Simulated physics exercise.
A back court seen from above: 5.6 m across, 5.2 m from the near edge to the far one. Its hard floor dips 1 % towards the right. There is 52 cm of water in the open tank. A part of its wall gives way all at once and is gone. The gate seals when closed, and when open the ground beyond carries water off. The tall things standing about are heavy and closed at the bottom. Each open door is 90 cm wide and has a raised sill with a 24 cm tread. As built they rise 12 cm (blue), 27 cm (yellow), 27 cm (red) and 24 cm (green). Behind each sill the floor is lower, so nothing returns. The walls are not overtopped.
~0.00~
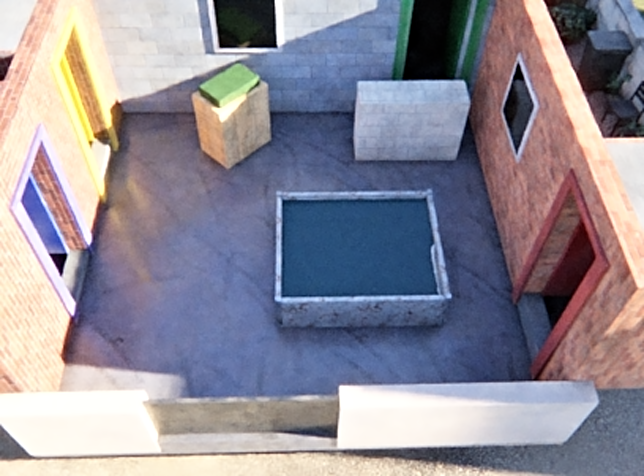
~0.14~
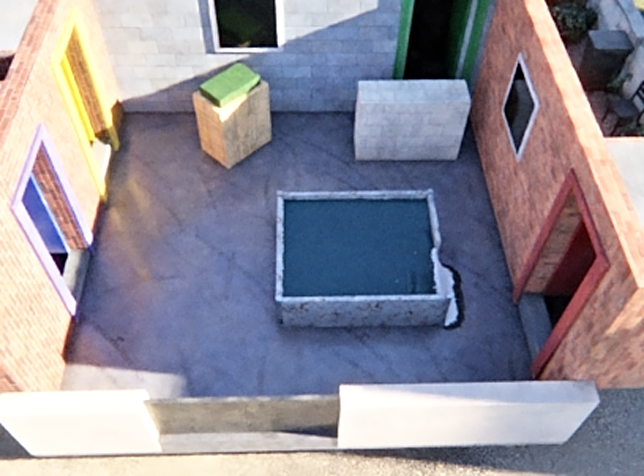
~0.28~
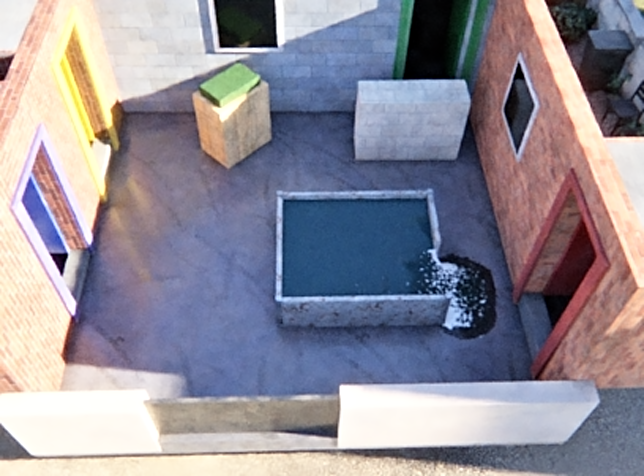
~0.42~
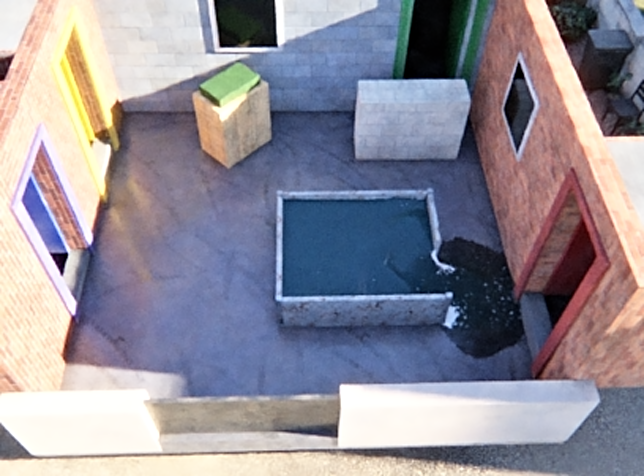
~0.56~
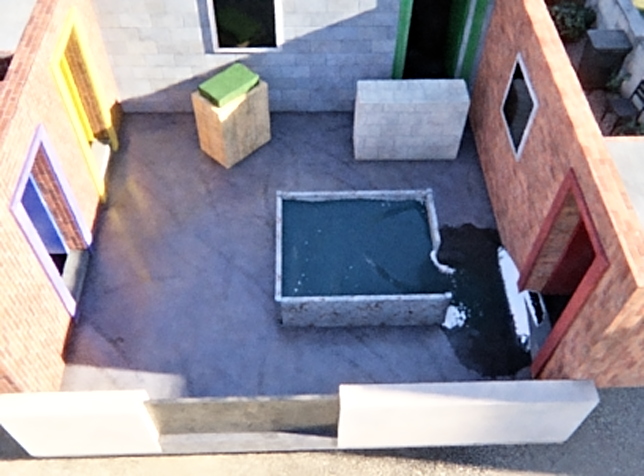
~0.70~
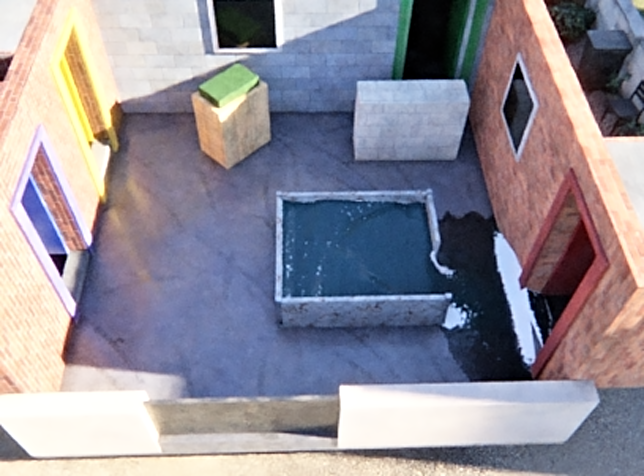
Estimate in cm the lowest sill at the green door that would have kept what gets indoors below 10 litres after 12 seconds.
Close to 8.5 cm is just enough.
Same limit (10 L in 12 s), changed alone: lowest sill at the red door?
Roughly 31 cm at red.
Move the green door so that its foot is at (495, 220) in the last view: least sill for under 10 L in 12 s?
About 7.5 cm.
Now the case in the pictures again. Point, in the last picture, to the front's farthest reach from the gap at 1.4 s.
Near (479, 157).
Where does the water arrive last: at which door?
The yellow one.
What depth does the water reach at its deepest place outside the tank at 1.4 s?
Roughly 46 cm.
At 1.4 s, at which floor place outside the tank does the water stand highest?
At about (545, 413).
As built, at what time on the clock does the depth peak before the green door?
Around 2.8 s.
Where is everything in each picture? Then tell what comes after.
In the first picture, the open tank at (358, 247) is whole and still, 52 cm deep; the green door at (434, 61) is dry.
In the second picture, the gap is at (436, 285), the front 0.3 m out at (454, 287); the back of the open tank holds 52 cm.
In the third picture, water pours out at (435, 287) and has run 0.7 m, to (489, 302); about 8 cm deep outside, 52 cm at the back.
In the fourth picture, the front is at (507, 264), 1.1 m from the gap at (435, 287); 1.3 m2 of floor is wet, 52 cm left at the back.
In the fifth picture, water pours out at (435, 287) and has run 1.2 m, to (537, 310); about 7 cm deep outside, 50 cm at the back.
In the sixth picture, the gap is at (435, 287), the front 1.3 m out at (536, 379); the back of the open tank holds 46 cm; 2.5 m in a straight line remain to the green door at (433, 61).
After 1.4 s water covers 15 % of the floor, deepest (46 cm) near (545, 413); it has not reached the green door.
After 3.0 s water covers 45 % of the floor, deepest (28 cm) near (541, 398); 9 cm at the green door, 0 litres in over its 24 cm sill.
After 12.0 s water covers 95 % of the floor, deepest (10 cm) near (340, 158); 5 cm at the green door, 0 litres in over its 24 cm sill.
At the green door as built, the water arrived by 2.3 s and peaked near 9 cm at 2.8 s.
With a sill of 7.5 cm, 14 litres would have come in within the 12 s; with 10.5 cm, 4 litres. So under 10 litres takes about 8.5 cm.
